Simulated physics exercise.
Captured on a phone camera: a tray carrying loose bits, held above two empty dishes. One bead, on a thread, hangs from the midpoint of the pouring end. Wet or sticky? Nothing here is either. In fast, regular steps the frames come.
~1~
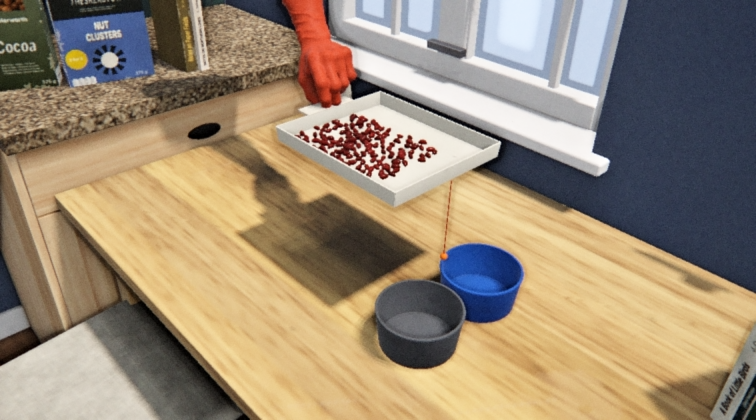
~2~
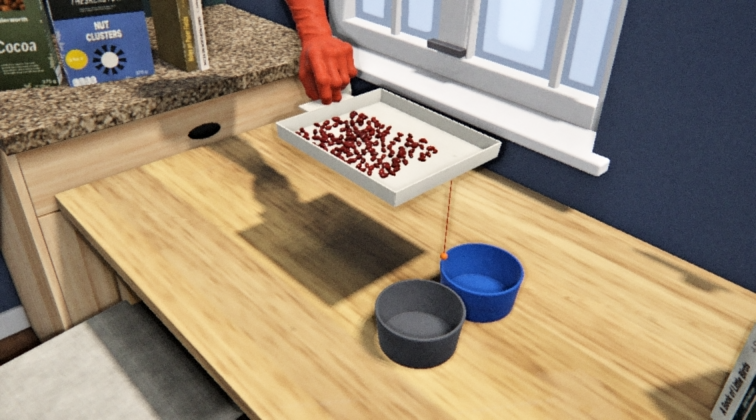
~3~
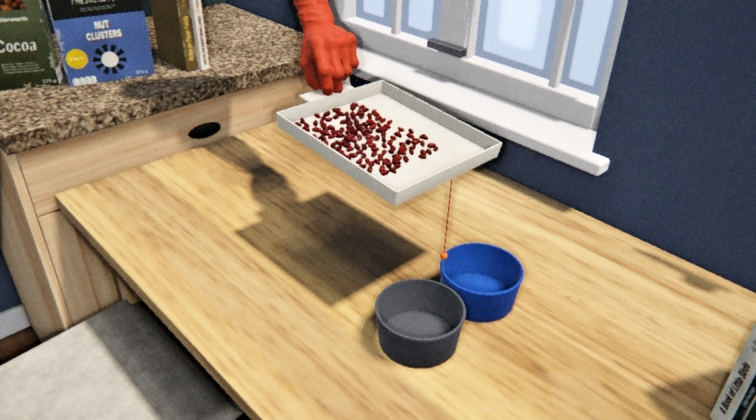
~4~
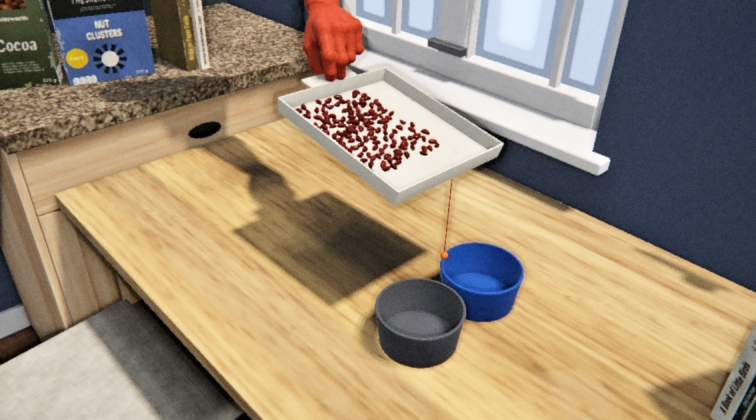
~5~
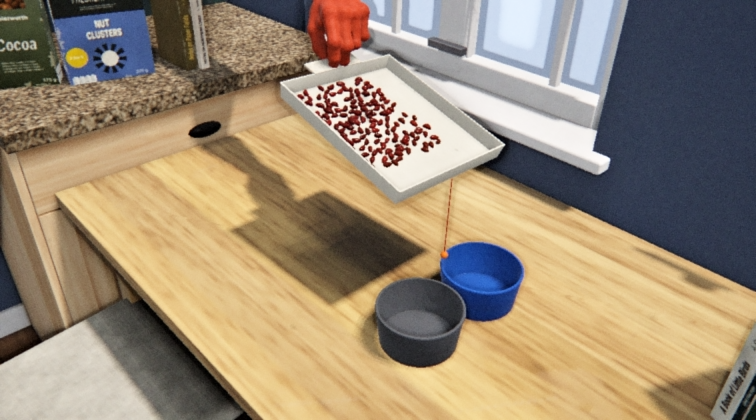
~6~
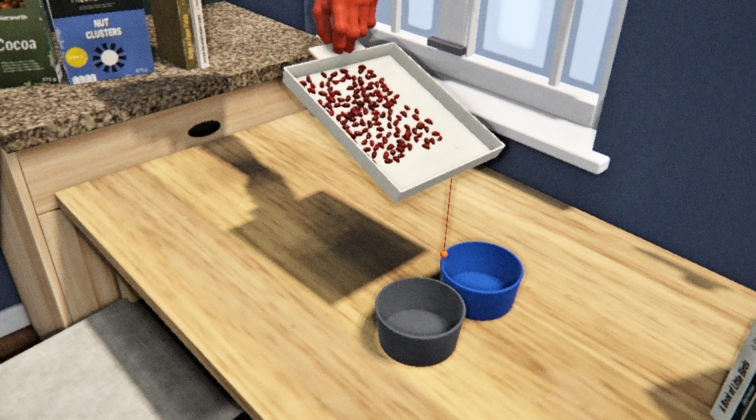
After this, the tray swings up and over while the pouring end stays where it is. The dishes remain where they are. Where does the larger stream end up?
The right one.
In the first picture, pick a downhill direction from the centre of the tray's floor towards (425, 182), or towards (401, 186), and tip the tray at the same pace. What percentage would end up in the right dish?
About 10 and 0 percent.
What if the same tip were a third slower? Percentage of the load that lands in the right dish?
Close to 50 per cent.
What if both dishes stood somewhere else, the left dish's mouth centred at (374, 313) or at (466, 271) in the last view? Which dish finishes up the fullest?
Case one: The dish at right. Case two: The dish at left.
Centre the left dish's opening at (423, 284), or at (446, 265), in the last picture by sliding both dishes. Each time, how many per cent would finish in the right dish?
First some 30, then 10 per cent.
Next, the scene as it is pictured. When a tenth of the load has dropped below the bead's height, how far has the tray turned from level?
That happens at around 85°.
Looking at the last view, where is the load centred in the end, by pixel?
Roughly at (479, 304), give or take.
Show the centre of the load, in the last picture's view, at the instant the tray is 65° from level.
Near the pixel (446, 165).
Shortly afterwards, tray tipped steeply; all but a few on the tray; only a few in the air.
Next, tray tipped past a quarter turn; near two thirds on the tray; a little in the left dish; a little in the right dish; a little outside both; a little in the air.
Some moments later, tray tipped past a quarter turn; near a quarter in the left dish; near half in the right dish; near a quarter outside both.
In the end, tray tipped past a quarter turn; near a quarter in the left dish; near half in the right dish; near a quarter outside both.
